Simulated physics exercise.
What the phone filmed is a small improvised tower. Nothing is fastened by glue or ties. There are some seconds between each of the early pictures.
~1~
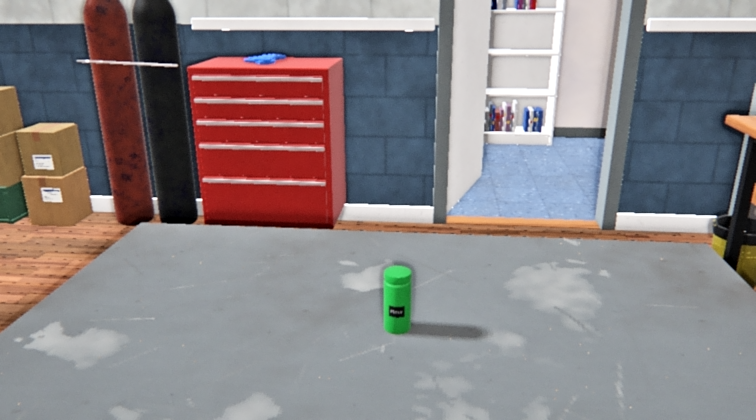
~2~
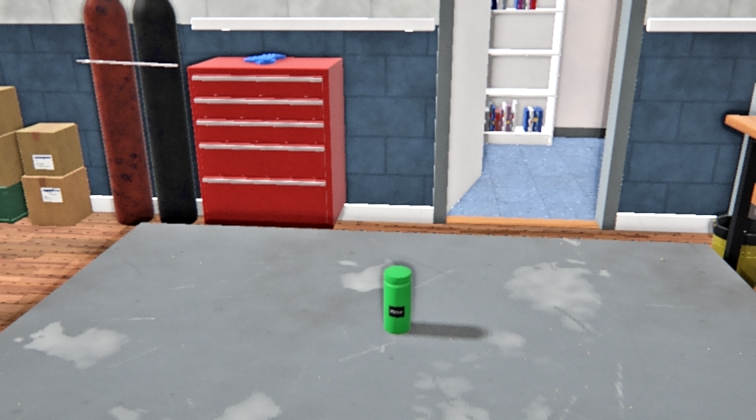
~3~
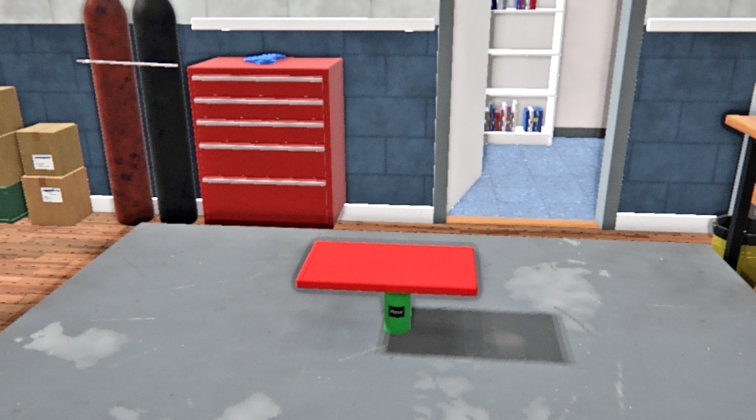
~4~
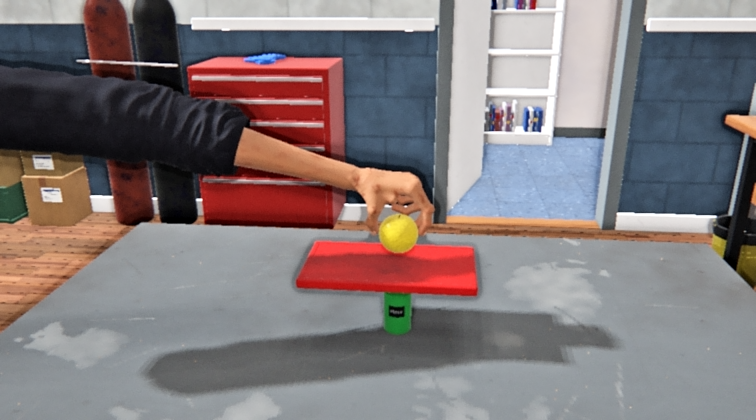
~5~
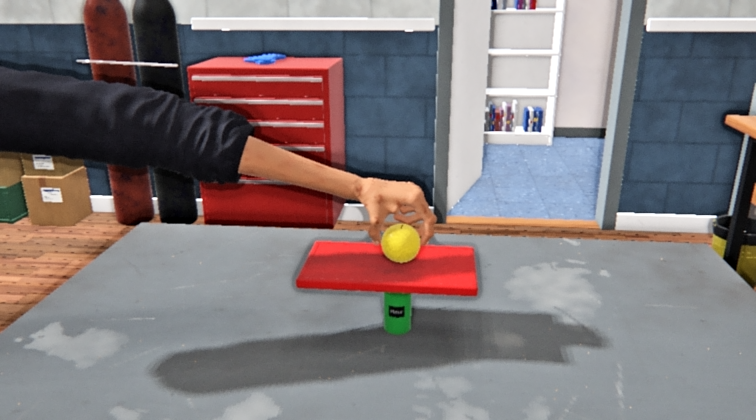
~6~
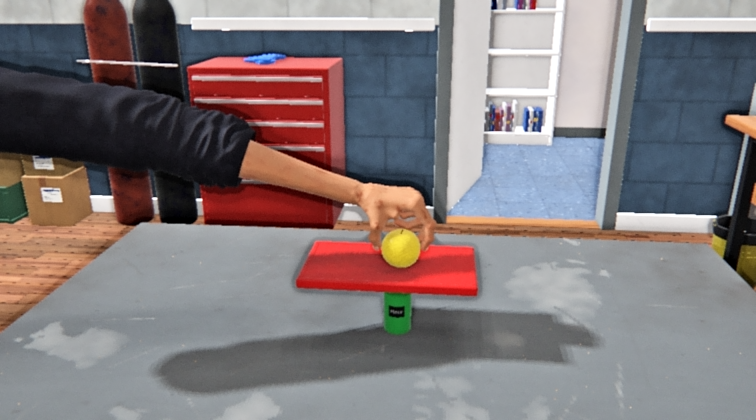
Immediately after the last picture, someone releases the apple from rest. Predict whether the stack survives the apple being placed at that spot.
My guess is it stays in place.
Then, 0.20 s later than the last frame, all is still.
Then, 0.40 s later than the last frame, yellow apple resting near (401, 249).
When it is over, all 3 as before. End places, in pixels of the last picture, yellow apple near (401, 249). The stack holds.
